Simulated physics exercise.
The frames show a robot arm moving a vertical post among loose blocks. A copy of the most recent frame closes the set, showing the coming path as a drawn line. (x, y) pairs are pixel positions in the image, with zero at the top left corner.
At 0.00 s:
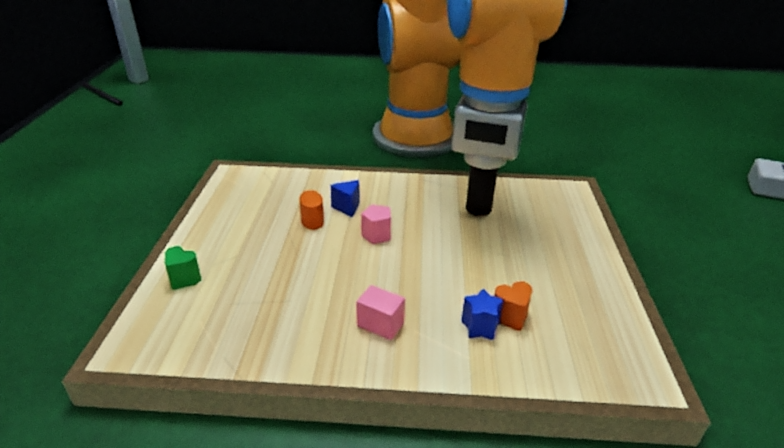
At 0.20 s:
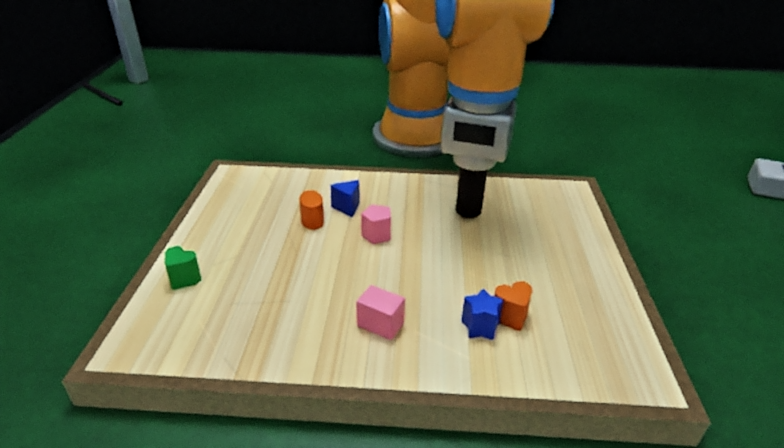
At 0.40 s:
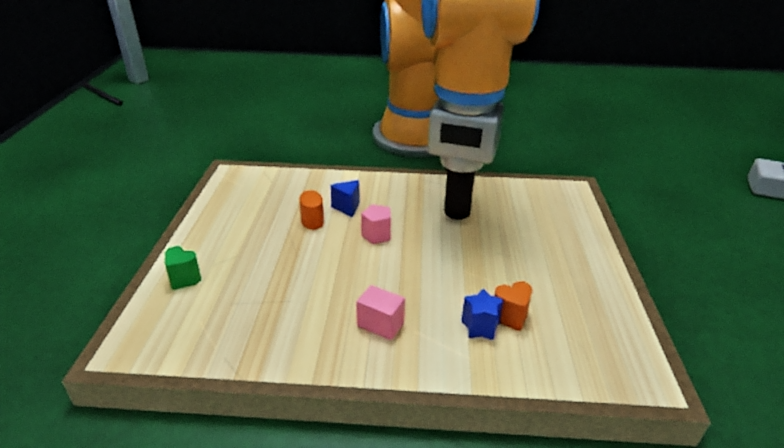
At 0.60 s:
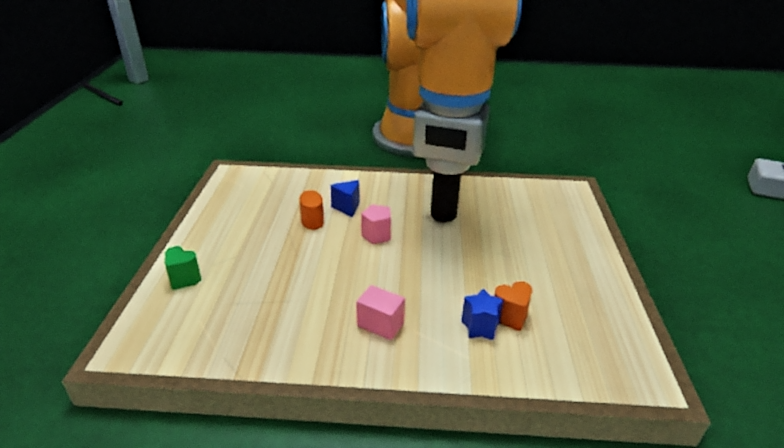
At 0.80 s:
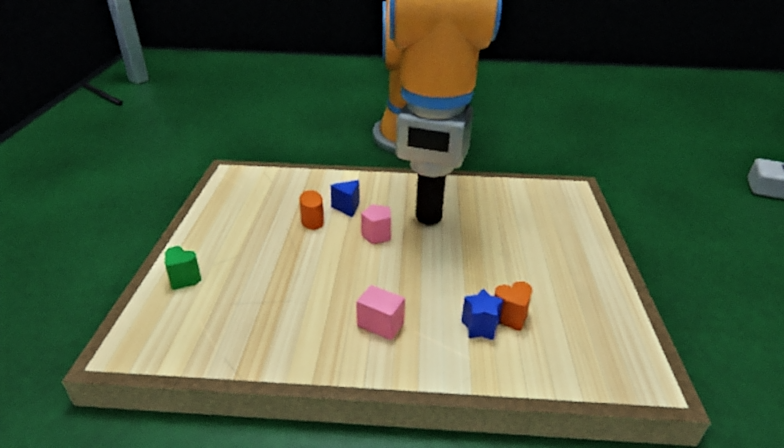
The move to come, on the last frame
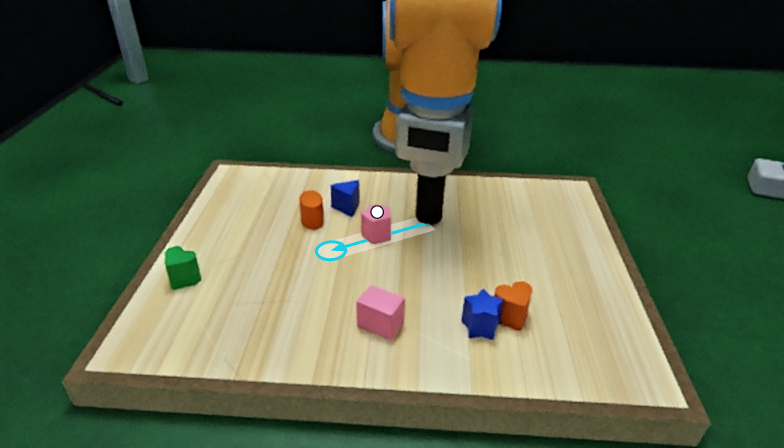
To begin with, an orange robot arm holds a dark vertical post over the back of a wooden board, right of a pink block, a blue triangular piece and an orange block. The arm then slides the post steadily left, closer to the pink block, while all the loose blocks stay still.
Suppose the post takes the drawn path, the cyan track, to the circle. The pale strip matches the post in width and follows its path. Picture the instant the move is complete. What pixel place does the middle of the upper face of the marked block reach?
Its top middle will sit at (301, 233).
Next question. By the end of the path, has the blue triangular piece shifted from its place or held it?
Stays where it is.
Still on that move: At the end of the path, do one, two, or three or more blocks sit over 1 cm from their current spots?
One block, no more.
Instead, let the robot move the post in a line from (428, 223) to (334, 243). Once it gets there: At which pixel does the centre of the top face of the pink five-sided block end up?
It ends at (317, 236).
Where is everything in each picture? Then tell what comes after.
The first frame shows lower end of the post (479, 209), tops of blocks, orange oval block (311, 198), blue triangular piece (347, 186), pink five-sided block (377, 212).
The second frame shows post (469, 211), blocks as before.
The third frame shows post (457, 212), blocks as before.
The fourth frame shows post (444, 215), blocks as before.
The fifth frame shows post (429, 217), orange oval block (311, 198), blue triangular piece (347, 186), pink five-sided block (377, 212).
The drawn path runs in a line from (428, 223) to (331, 251); the dot is on the pink five-sided block.
What follows on the original path. One third of the way, post (397, 226); pink five-sided block (371, 214).
Two thirds of the way, post (365, 235); pink five-sided block (337, 223).
At the end, post (331, 245); orange oval block not moved; blue triangular piece not moved; pink five-sided block (301, 233), turned 15° anticlockwise.
